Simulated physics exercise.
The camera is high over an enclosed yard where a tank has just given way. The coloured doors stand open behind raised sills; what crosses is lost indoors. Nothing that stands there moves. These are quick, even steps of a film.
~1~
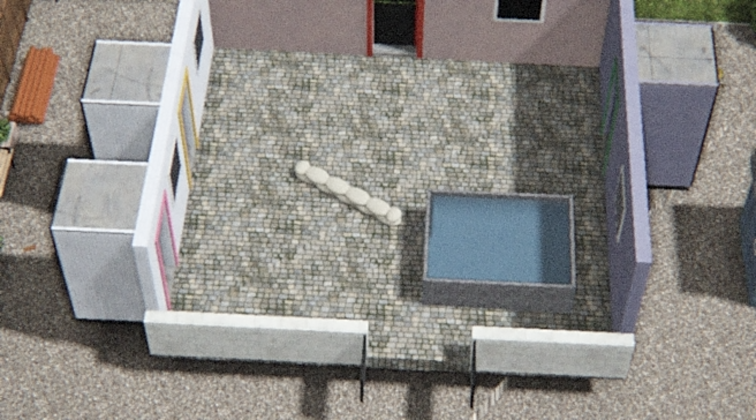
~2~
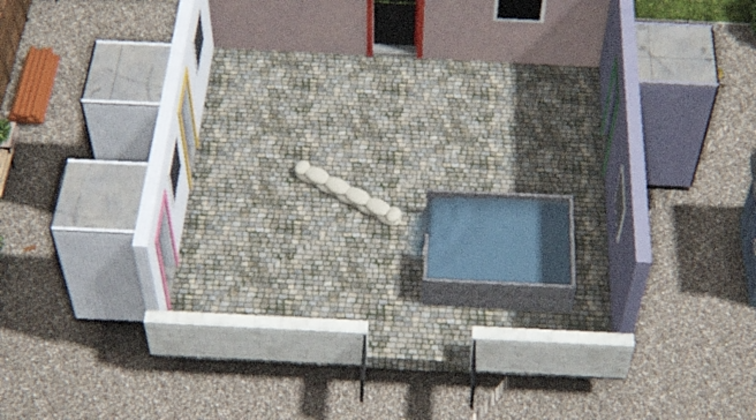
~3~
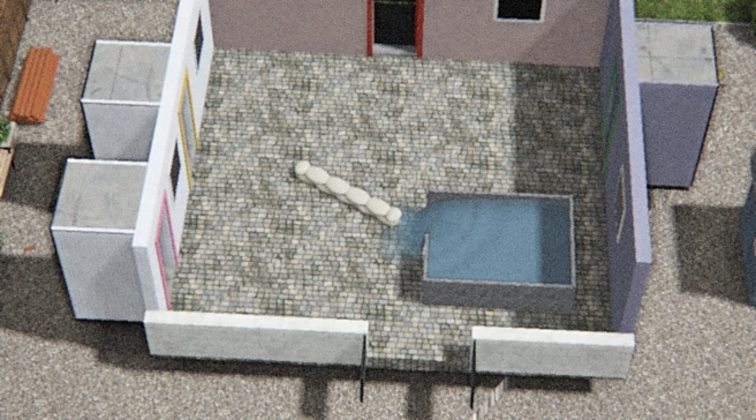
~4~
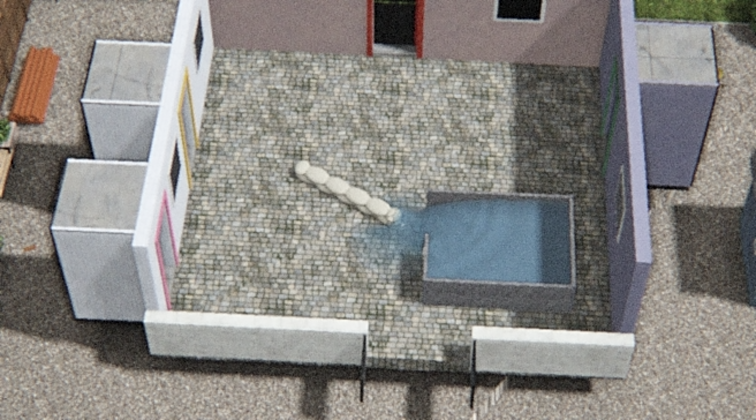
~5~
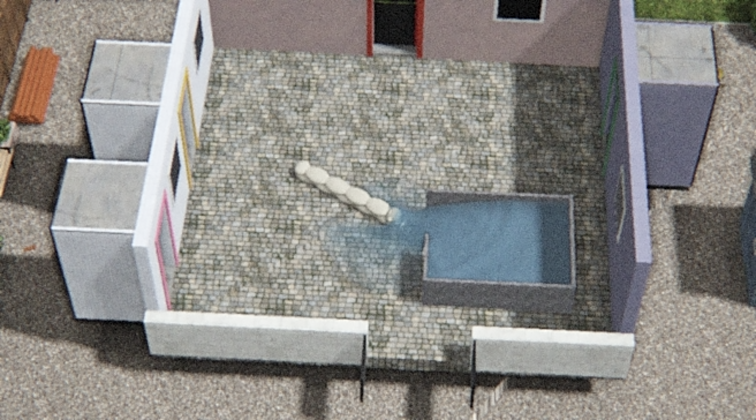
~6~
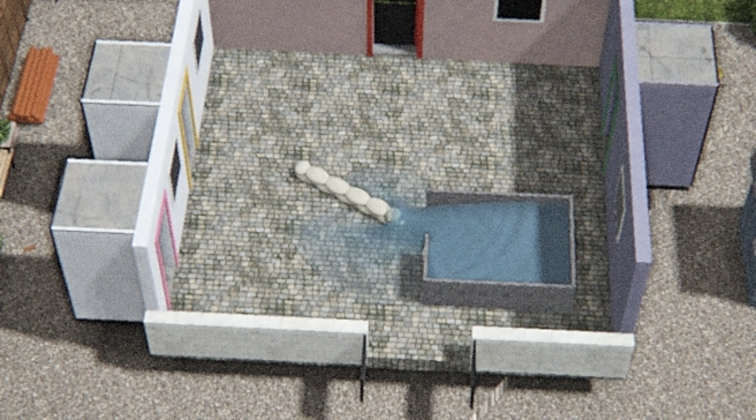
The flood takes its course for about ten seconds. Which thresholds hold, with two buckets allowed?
In the end: The yellow door holds within the limit; the pink door floods; the green door holds within the limit; the red door holds within the limit.
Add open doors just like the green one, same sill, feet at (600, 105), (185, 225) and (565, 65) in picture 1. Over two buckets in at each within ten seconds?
As listed: Holds, floods, stays under.
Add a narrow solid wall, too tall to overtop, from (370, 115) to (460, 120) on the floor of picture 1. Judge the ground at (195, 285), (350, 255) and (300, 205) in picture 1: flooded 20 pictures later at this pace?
In turn: Covered, flooded, flooded.
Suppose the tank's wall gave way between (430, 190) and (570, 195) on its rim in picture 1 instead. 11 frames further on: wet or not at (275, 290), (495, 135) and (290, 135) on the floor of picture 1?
As listed: No water, under water, dry.
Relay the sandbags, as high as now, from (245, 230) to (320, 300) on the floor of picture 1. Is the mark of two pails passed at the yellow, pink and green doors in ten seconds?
The yellow one goes over, the pink one stays under, the green one keeps below it.
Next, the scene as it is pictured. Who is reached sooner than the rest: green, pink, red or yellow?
I say the pink one.
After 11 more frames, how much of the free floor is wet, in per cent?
Roughly 45 per cent.
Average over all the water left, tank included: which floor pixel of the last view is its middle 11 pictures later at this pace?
Near (434, 247).
A moment on, water covers 25 % of the floor; the yellow door not reached, the pink door not reached, the green door not reached, the red door not reached.
Next, water covers 45 % of the floor; the yellow door not reached, the pink door under two buckets in, the green door not reached, the red door not reached.
Then, water covers 60 % of the floor; the yellow door wet at the sill, nothing in, the pink door far over two buckets in, the green door not reached, the red door wet at the sill, nothing in.
Later, water covers 65 % of the floor; the yellow door wet at the sill, nothing in, the pink door far over two buckets in, the green door not reached, the red door wet at the sill, nothing in.
In the end, water covers 85 % of the floor; the yellow door wet at the sill, nothing in, the pink door far over two buckets in, the green door wet at the sill, nothing in, the red door wet at the sill, nothing in.
